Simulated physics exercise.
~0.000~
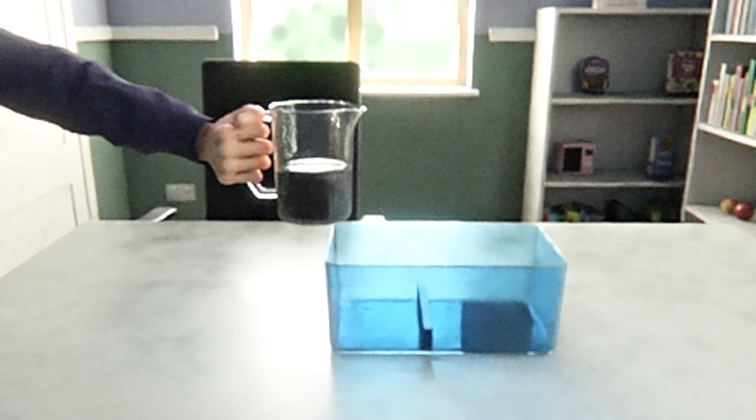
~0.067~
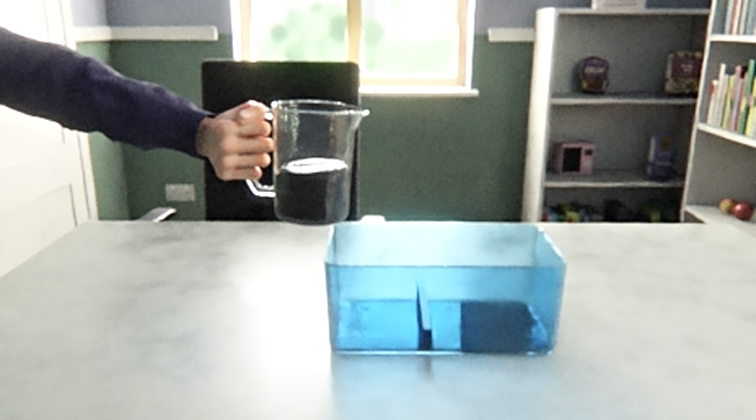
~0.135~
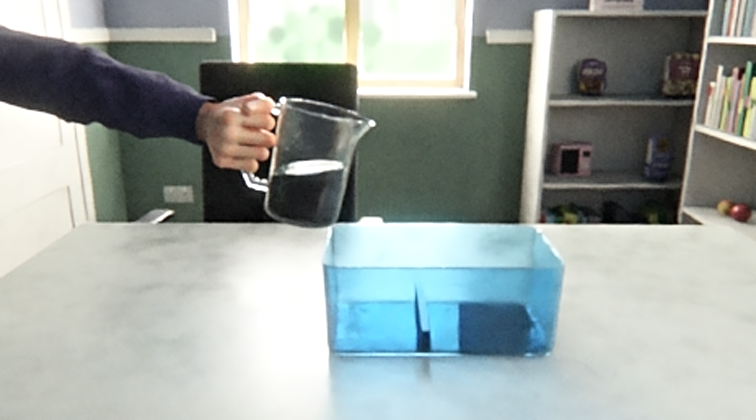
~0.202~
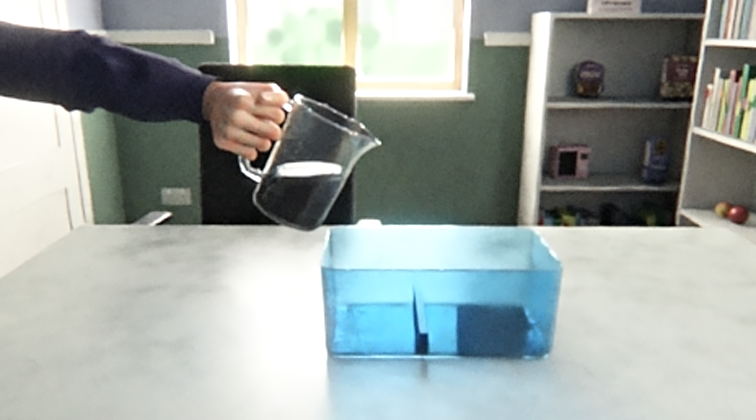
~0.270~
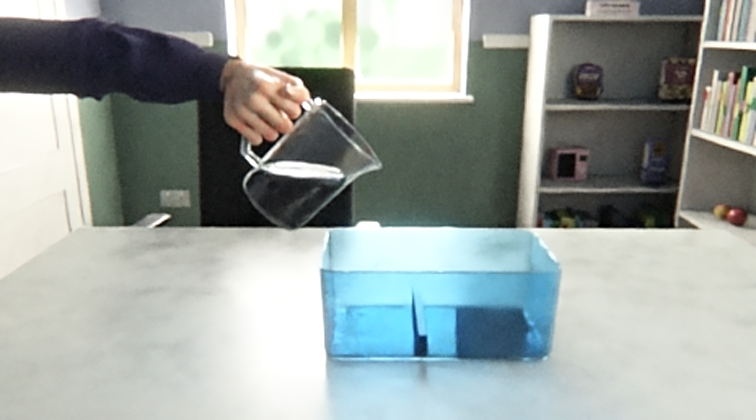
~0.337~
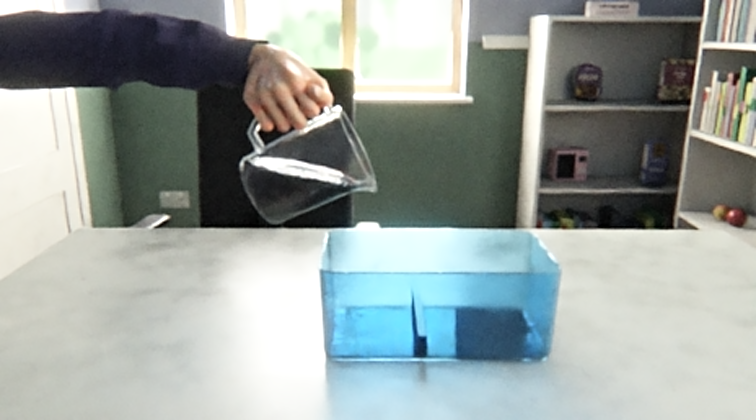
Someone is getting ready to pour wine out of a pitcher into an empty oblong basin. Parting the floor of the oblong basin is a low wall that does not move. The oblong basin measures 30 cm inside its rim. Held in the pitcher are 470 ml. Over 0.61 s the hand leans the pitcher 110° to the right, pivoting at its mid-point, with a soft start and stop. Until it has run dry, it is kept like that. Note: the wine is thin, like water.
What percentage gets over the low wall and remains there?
11 %.
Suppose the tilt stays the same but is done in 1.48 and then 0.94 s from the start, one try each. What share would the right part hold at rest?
20 in a hundred, followed by 10 in a hundred.
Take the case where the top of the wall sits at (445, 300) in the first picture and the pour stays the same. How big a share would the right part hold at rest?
That would be about 10 in a hundred, I'd say.
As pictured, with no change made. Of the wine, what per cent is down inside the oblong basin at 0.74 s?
Around 76 parts in a hundred.
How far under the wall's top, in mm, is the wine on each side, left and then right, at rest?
Close to 12 mm left and close to 30 mm right.
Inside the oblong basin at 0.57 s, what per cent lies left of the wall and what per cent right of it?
I'd say some 20 in a hundred on the left and 0 on the right.
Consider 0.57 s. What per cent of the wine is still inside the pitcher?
Roughly 60 per cent.
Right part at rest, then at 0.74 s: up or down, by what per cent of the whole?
Net gain of about 8.
Then, 0.57 s in, the tilt is 109° and 60 per cent is still to pour, 19 is left of the wall and 0 right of it.
Then, 0.74 s in, the tilt is 110° and 15 per cent is still to pour, 73 is left of the wall and 3 right of it.
Then, 0.92 s in, the tilt is 110° and 2 per cent is still to pour, 85 is left of the wall and 6 right of it.
Then, 1.11 s in, the tilt is 110° and 0 per cent is still to pour, 87 is left of the wall and 8 right of it.
Finally, 84 per cent lies left of the wall, 11 right of it and 5 outside.
